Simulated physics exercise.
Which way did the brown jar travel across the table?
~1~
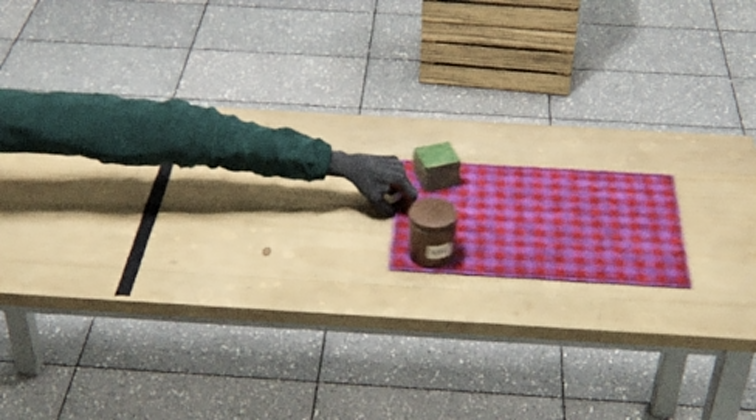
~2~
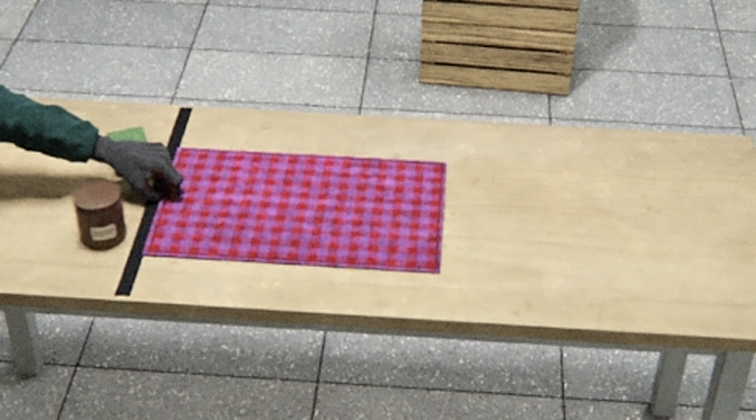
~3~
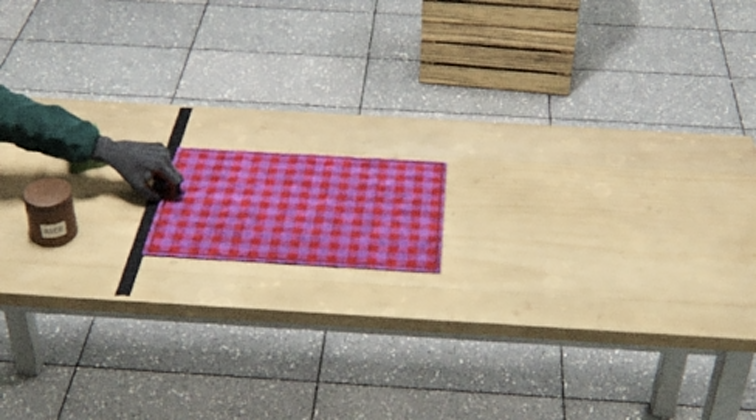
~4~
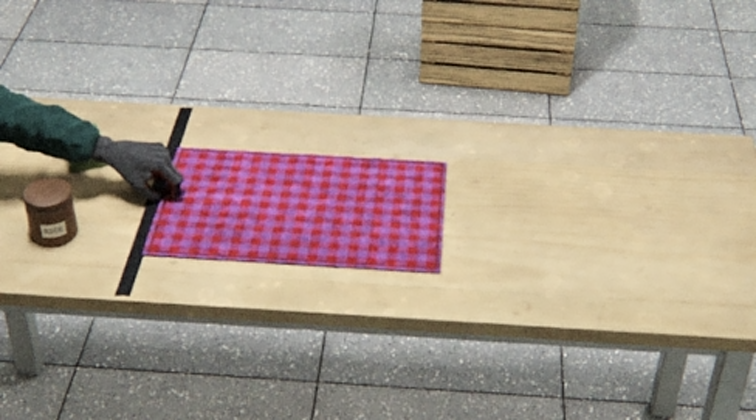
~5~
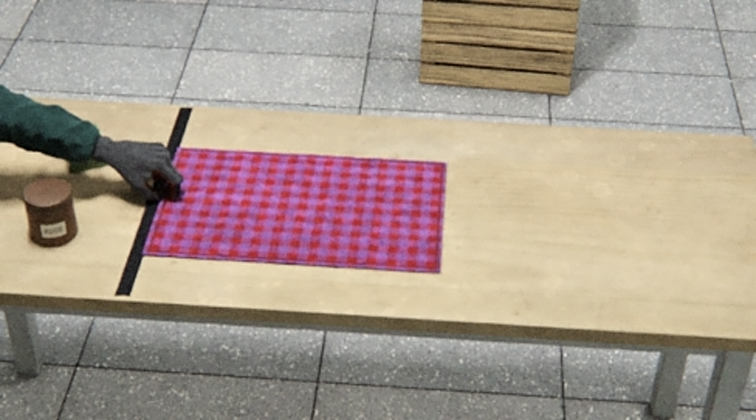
The brown jar travelled to the left, going past the black tape before it came to rest.
